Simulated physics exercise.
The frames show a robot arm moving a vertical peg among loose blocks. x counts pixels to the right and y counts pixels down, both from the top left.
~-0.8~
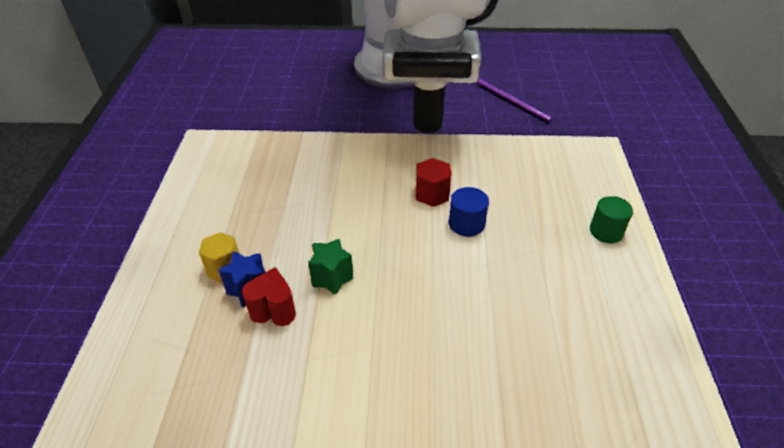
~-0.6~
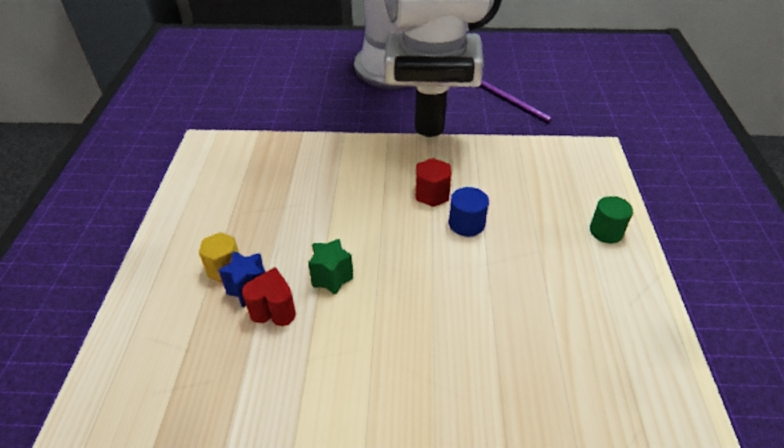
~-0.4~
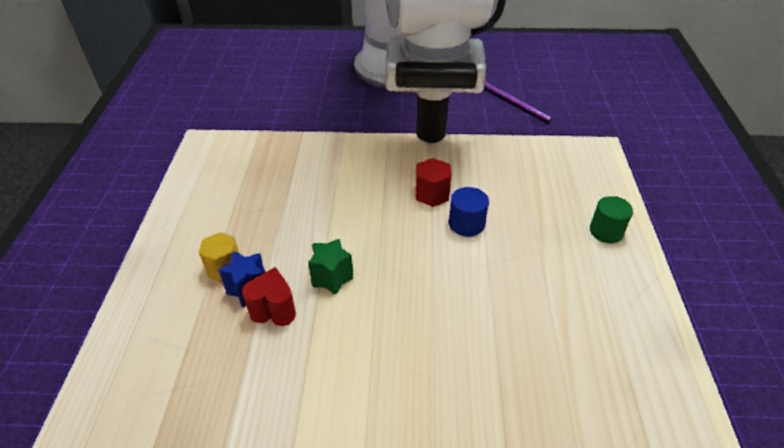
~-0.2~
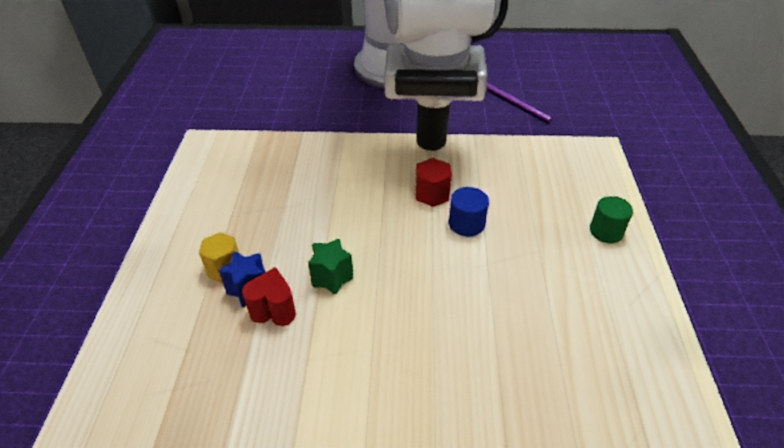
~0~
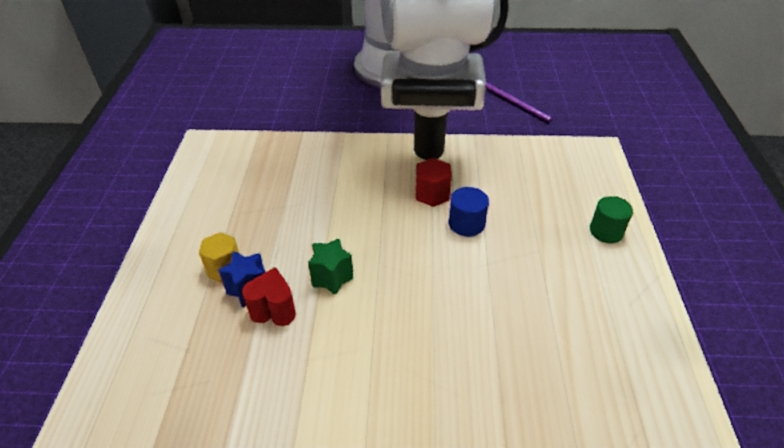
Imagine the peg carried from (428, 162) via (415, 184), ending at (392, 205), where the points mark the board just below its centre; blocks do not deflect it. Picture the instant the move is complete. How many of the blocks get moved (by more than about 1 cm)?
Blocks moved: One.
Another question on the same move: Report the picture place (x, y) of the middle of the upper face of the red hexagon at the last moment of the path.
Its top centre lands on (434, 183).
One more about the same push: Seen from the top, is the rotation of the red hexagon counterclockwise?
Going by the path, yes.
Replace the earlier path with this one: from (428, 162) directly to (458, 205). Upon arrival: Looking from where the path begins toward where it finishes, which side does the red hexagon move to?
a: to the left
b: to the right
It's b.
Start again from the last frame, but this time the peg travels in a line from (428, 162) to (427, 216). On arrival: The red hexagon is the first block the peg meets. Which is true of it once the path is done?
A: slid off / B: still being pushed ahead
The one that fits is B, still being pushed ahead.
The first path, step by step. Halfway along, peg at (414, 175); red hexagon at (434, 180), turned 15° anticlockwise.
At the end, peg at (392, 195); red hexagon at (434, 183), turned 25° anticlockwise; blue circular block in place.
